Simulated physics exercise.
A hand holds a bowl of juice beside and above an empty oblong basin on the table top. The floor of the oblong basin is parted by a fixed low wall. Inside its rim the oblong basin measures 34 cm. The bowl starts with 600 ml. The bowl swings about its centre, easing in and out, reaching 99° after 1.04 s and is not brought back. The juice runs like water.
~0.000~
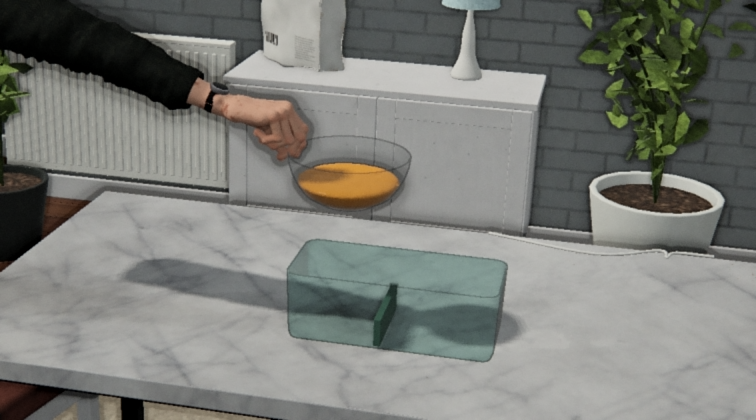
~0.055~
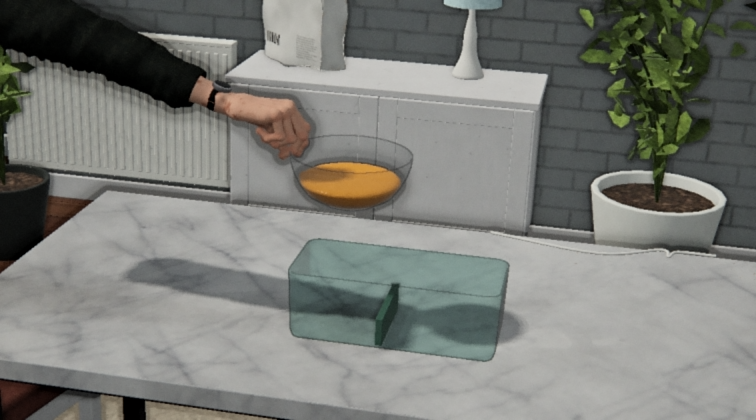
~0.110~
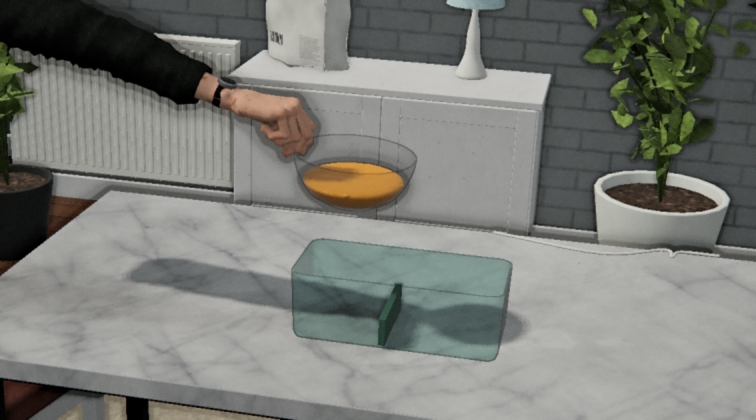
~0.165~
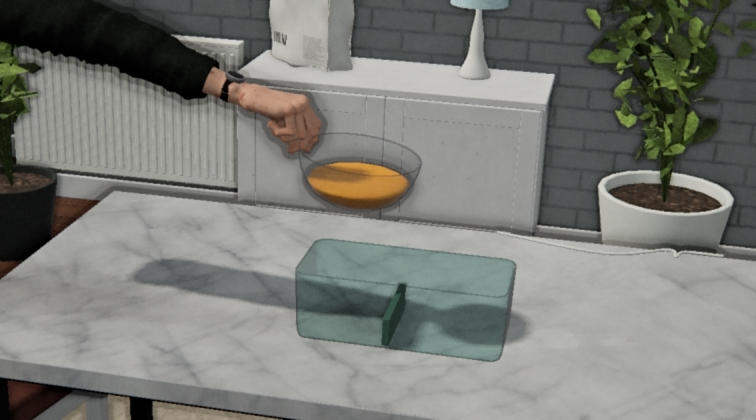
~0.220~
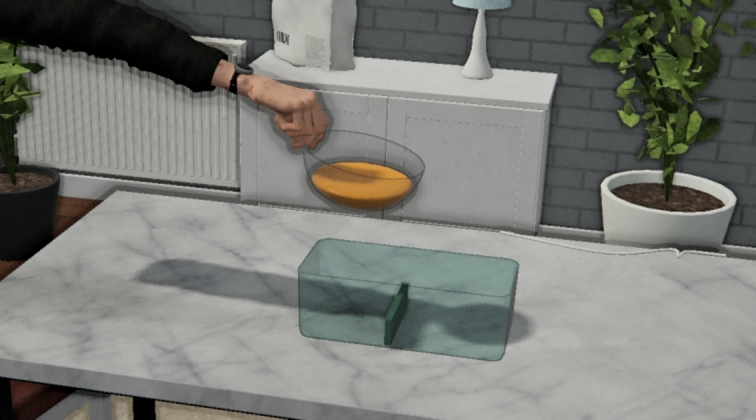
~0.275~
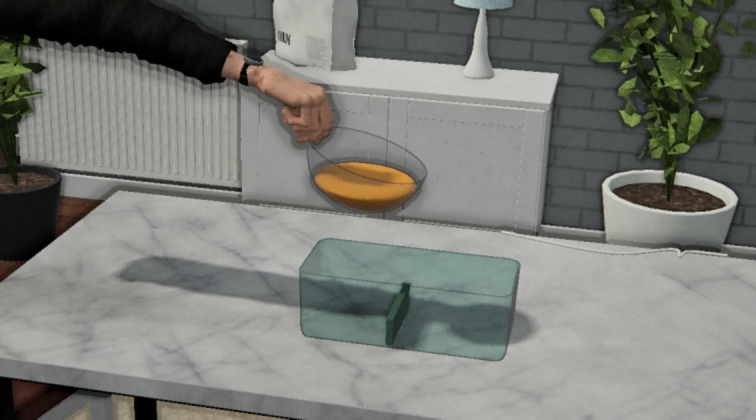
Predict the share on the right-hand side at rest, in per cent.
Roughly 94 per cent is past the wall.
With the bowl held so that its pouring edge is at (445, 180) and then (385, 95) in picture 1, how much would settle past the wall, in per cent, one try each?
In turn about 100 and 80 per cent.
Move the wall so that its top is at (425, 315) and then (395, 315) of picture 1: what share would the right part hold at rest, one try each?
First 45, then 80 per cent.
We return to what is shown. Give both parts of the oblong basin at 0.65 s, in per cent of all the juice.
Some 0 per cent left and 14 right.
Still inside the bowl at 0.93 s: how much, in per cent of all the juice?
Near 4 in a hundred.
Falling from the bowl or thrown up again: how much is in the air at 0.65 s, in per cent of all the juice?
Some 36 per cent.
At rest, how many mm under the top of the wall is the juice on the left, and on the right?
Some 46 mm on the left and 26 mm on the right.
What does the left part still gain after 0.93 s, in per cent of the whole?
Near 2 in a hundred.
By 0.65 s the tilt is 69° and 49 per cent is still to pour, 0 is left of the wall and 14 right of it.
By 0.93 s the tilt is 96° and 4 per cent is still to pour, 4 is left of the wall and 84 right of it.
By 1.22 s the tilt is 99° and 0 per cent is still to pour, 5 is left of the wall and 94 right of it.
By 1.54 s the tilt is 99° and 0 per cent is still to pour, 5 is left of the wall and 94 right of it.
At rest 5 per cent lies left of the wall, 94 right of it and 1 outside.
